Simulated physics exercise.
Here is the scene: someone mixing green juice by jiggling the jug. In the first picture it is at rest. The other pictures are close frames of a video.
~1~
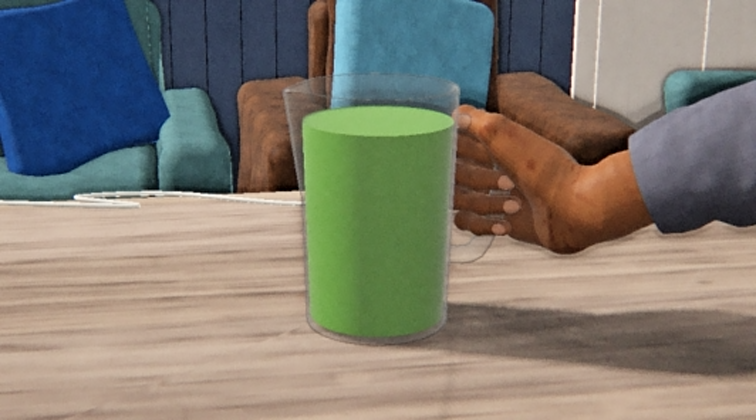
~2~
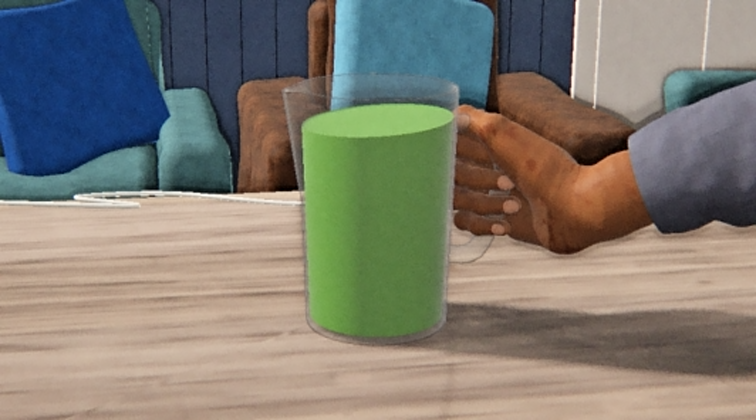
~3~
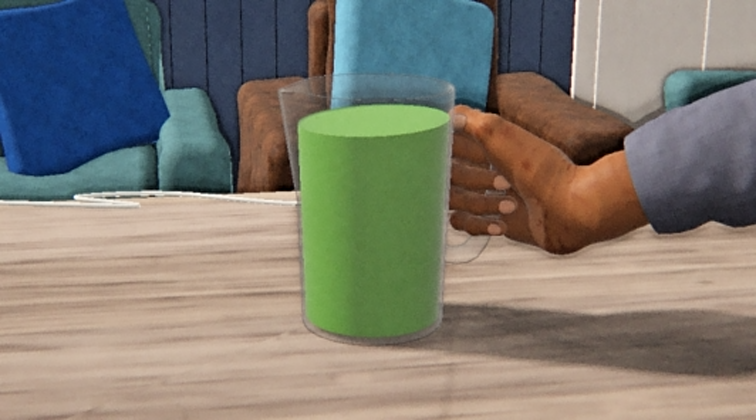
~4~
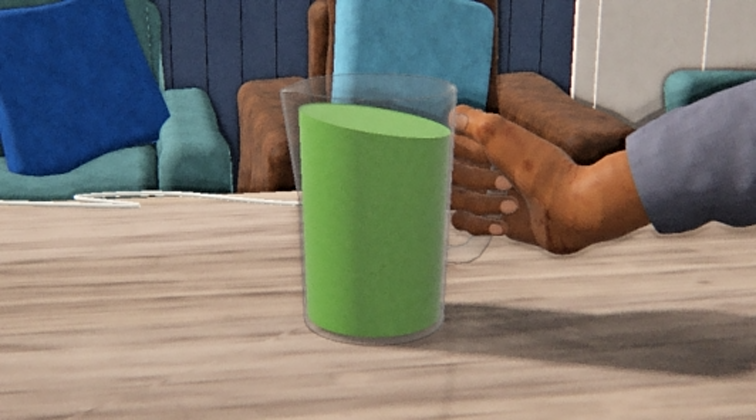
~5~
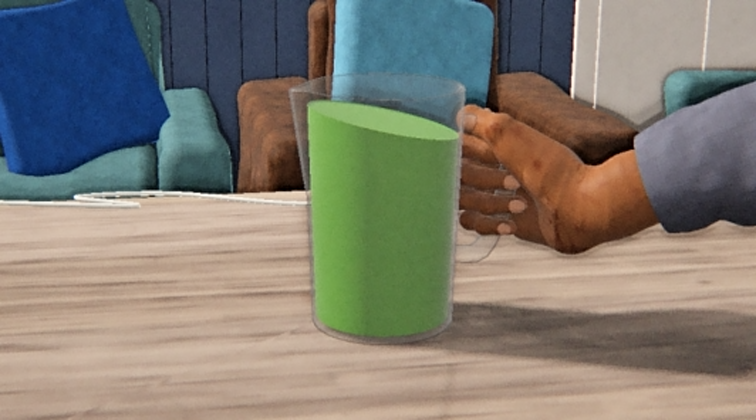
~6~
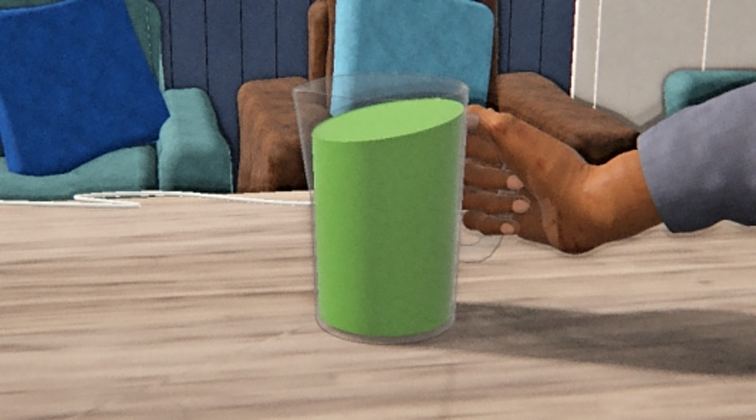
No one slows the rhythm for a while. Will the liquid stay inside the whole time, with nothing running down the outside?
No, some of it gets out.
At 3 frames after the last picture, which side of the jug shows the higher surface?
Answer: On the left half.
Shortly, the highest wave so far goes over the rim.
At the finish, the highest wave so far goes over the rim; some is on the top.
